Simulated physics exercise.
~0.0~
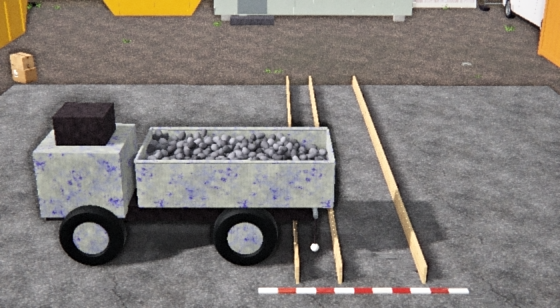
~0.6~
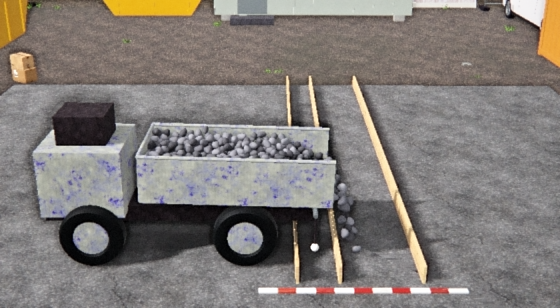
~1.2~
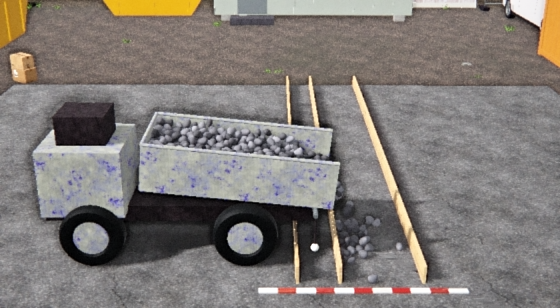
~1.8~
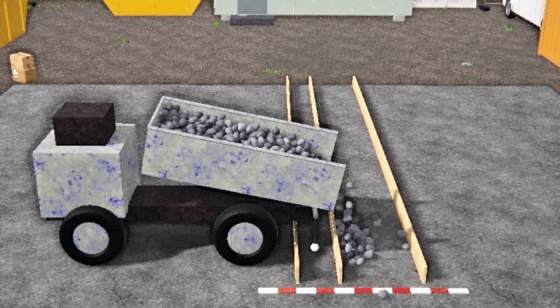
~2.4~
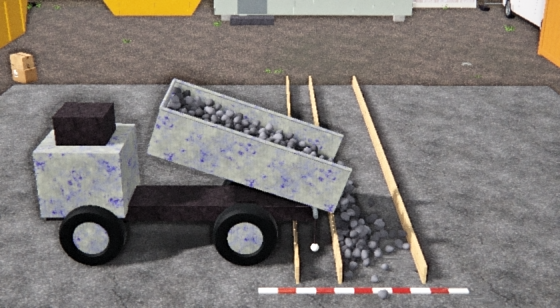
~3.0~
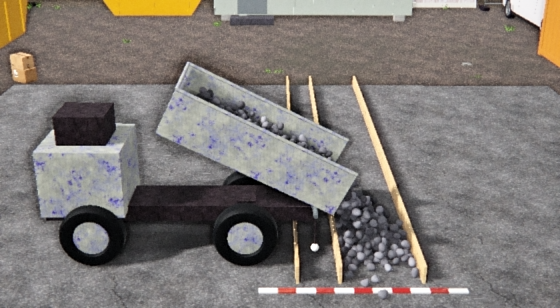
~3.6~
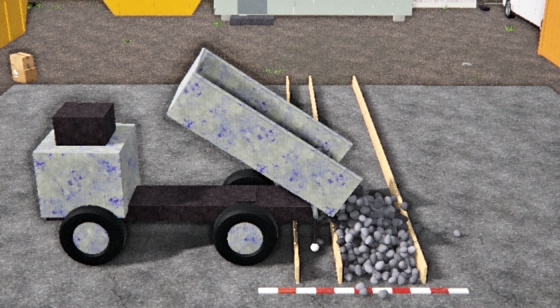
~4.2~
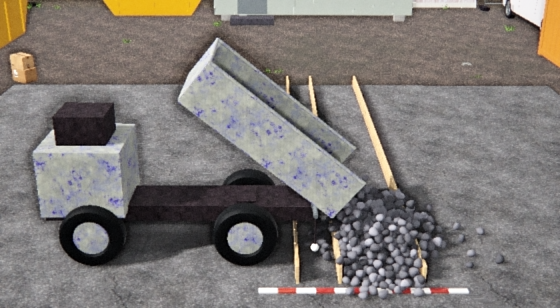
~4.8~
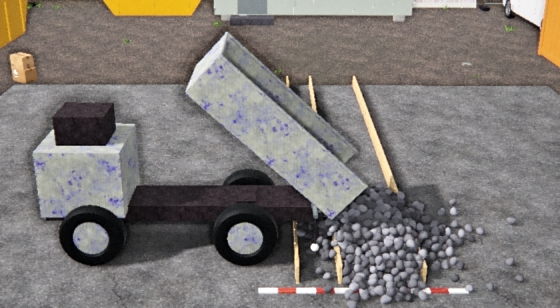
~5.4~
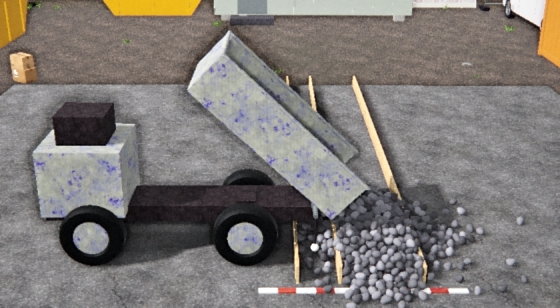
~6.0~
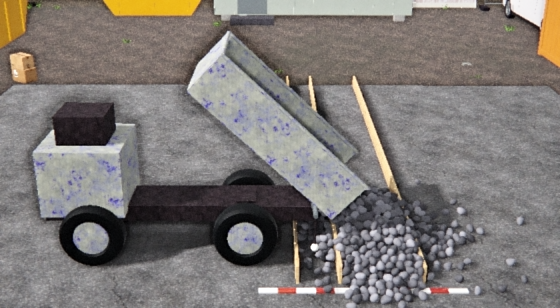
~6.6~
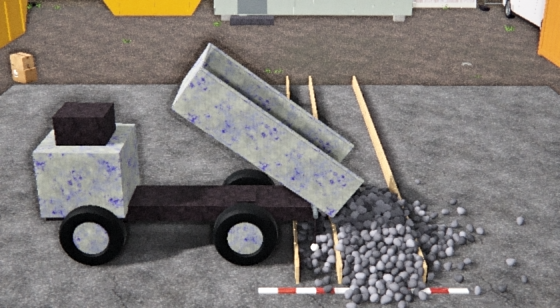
A speckled grey toy-like dump truck tilted its bed up steeply and tipped its whole load of rounded grey stones to the right, where they piled up mostly between the boards, some spilling past the last one, before the empty bed dipped back slightly.
